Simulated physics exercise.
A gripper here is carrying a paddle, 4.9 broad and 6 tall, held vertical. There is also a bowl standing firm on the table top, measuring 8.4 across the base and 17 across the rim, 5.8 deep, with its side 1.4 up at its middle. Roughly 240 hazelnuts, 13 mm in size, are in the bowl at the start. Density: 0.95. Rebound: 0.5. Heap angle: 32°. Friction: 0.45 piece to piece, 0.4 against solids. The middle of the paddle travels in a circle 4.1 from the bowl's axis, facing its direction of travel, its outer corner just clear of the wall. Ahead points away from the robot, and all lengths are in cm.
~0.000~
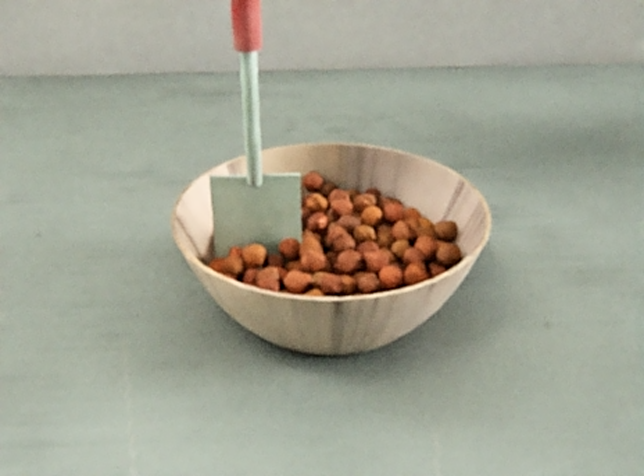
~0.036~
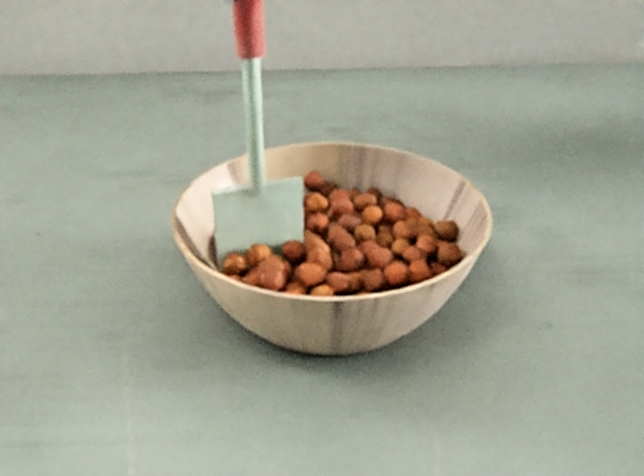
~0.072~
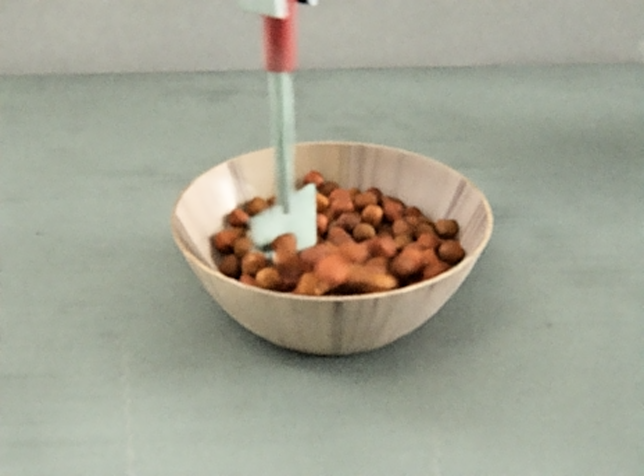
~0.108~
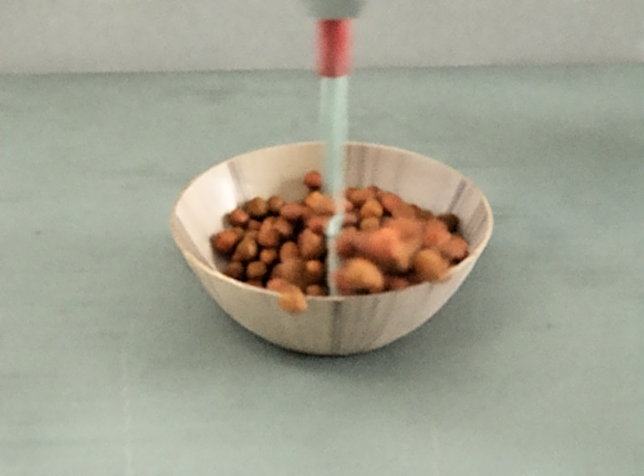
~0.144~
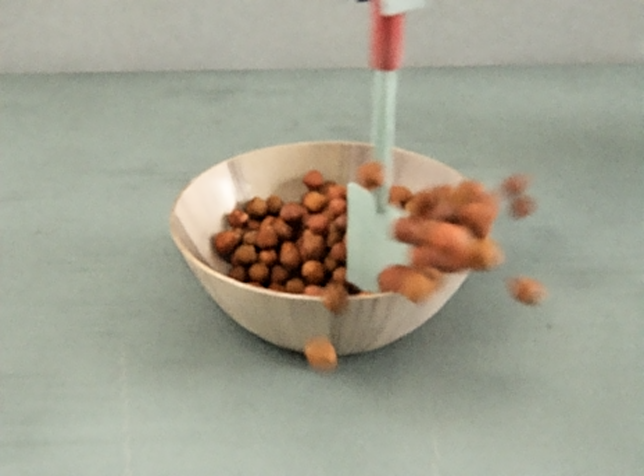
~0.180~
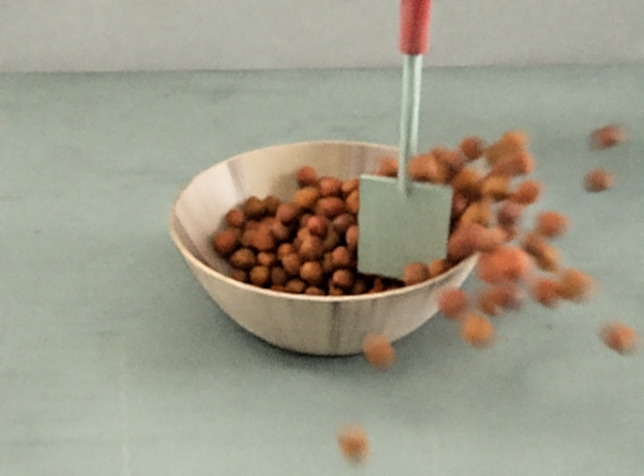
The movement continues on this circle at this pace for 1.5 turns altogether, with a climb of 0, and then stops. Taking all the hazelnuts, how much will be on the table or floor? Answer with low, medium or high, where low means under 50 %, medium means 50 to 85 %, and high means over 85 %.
Medium.
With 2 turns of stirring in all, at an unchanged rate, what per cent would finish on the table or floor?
About 65 per cent.
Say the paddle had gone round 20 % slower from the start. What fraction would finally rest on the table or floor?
Estimated share: Near 45 %.
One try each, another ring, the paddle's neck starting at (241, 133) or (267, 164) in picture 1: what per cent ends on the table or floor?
I'd put it at around 45 and 55 percent.
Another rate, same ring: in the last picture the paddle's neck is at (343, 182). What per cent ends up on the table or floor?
Roughly 35 per cent.
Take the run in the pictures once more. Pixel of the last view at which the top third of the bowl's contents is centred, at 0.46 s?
(368, 283).
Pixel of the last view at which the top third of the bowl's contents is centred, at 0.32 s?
(242, 182), roughly.
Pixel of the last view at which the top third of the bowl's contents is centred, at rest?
Roughly pixel (372, 226).
After 0.32 s, 305° round, highest piece 11 above the table; 165 in the bowl, 32 on the table or floor, 47 in flight or on the tool.
After 0.46 s, 88° round, highest piece 10 above the table; 125 in the bowl, 91 on the table or floor, 28 in flight or on the tool.
After 0.74 s, 180° round, highest piece 5 above the table; 141 on the table or floor, 103 in the bowl.
After 1.44 s, 180° round, highest piece 5 above the table; 141 on the table or floor, 103 in the bowl.
In the end, 141 on the table or floor, 103 in the bowl. That is 58 % on the table or floor.
